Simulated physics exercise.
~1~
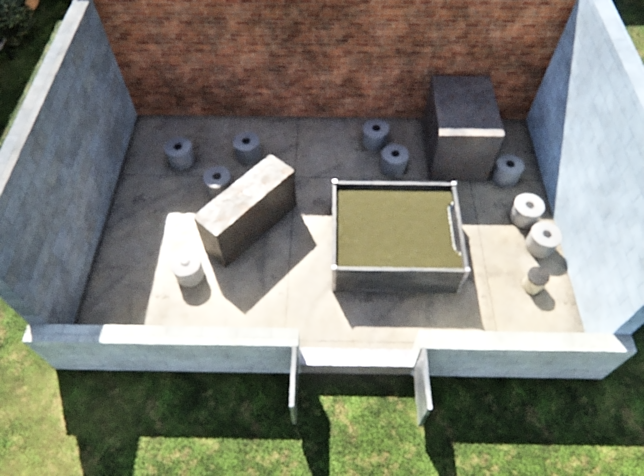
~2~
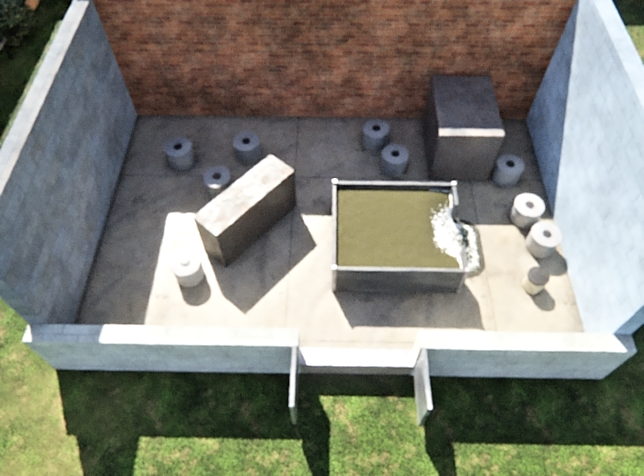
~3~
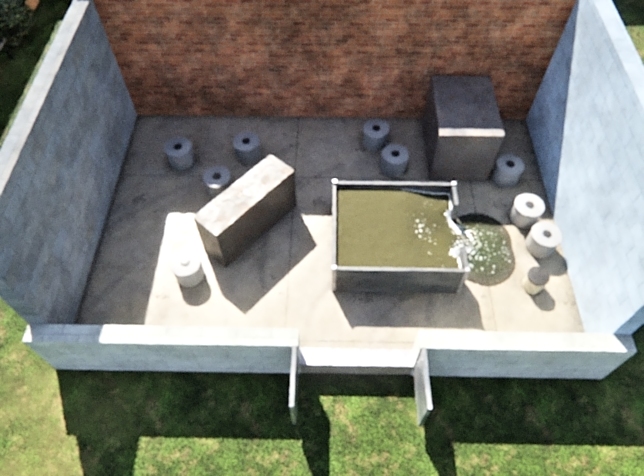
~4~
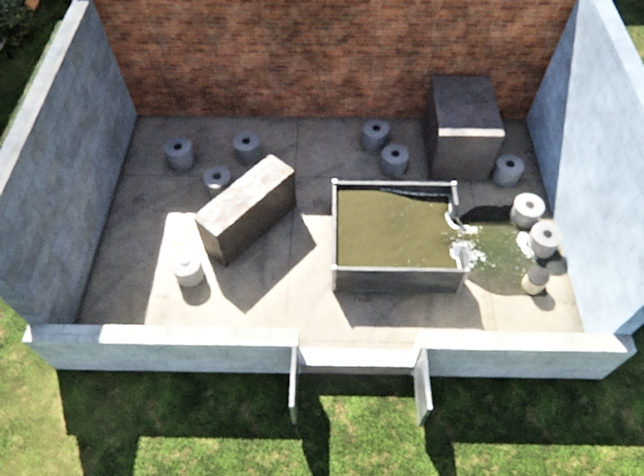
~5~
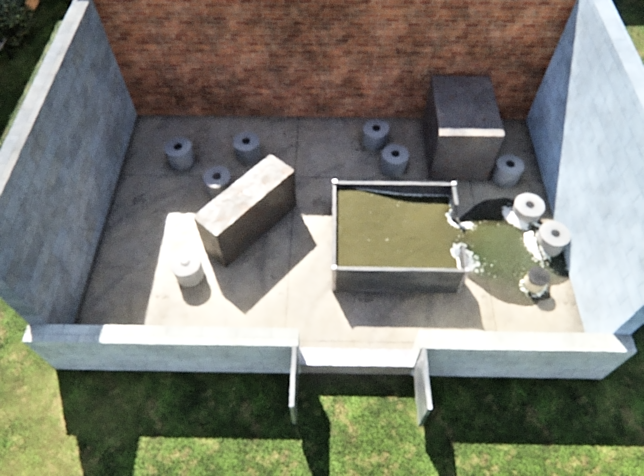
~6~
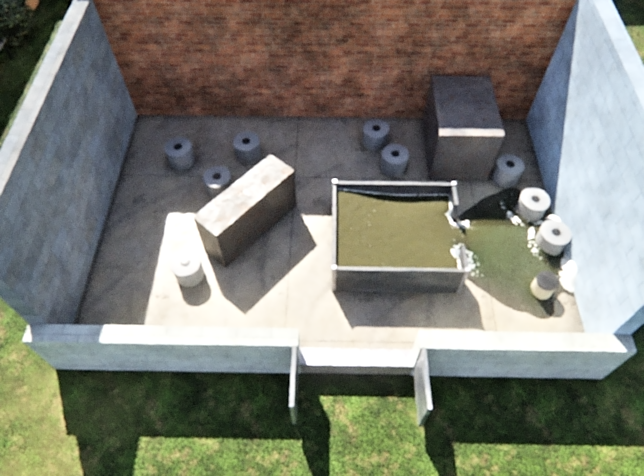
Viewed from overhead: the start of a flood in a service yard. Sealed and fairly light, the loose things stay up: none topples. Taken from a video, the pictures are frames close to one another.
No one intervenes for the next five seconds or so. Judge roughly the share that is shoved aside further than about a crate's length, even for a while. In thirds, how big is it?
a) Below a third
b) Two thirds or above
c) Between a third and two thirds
Between a third and two thirds.
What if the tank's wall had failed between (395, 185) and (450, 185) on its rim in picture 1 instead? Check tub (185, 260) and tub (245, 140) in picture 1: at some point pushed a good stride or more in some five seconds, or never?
Well, going one by one, it's distance not reached for the first and full distance reached for the second.
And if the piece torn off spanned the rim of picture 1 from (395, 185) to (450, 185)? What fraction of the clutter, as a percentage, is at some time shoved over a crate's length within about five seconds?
About 70 %.
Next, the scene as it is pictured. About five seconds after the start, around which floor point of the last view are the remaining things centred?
About (323, 189).
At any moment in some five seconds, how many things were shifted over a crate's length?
It comes to 4.
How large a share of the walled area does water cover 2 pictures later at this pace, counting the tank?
It comes to some 20 in a hundred.
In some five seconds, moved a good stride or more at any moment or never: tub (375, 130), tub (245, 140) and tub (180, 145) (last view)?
Going through them in order: First kept nearby, second kept nearby, third kept nearby.
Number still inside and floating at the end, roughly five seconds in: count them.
By my count, 2.
A moment on, 2 of 10 are well off their spots; 3 afloat.
Next, 3 of 10 are well off their spots; 3 afloat.
Later, 4 of 10 are well off their spots; 4 afloat.
In the end, 4 of 10 are well off their spots, and 4 have been at some point; 2 afloat.
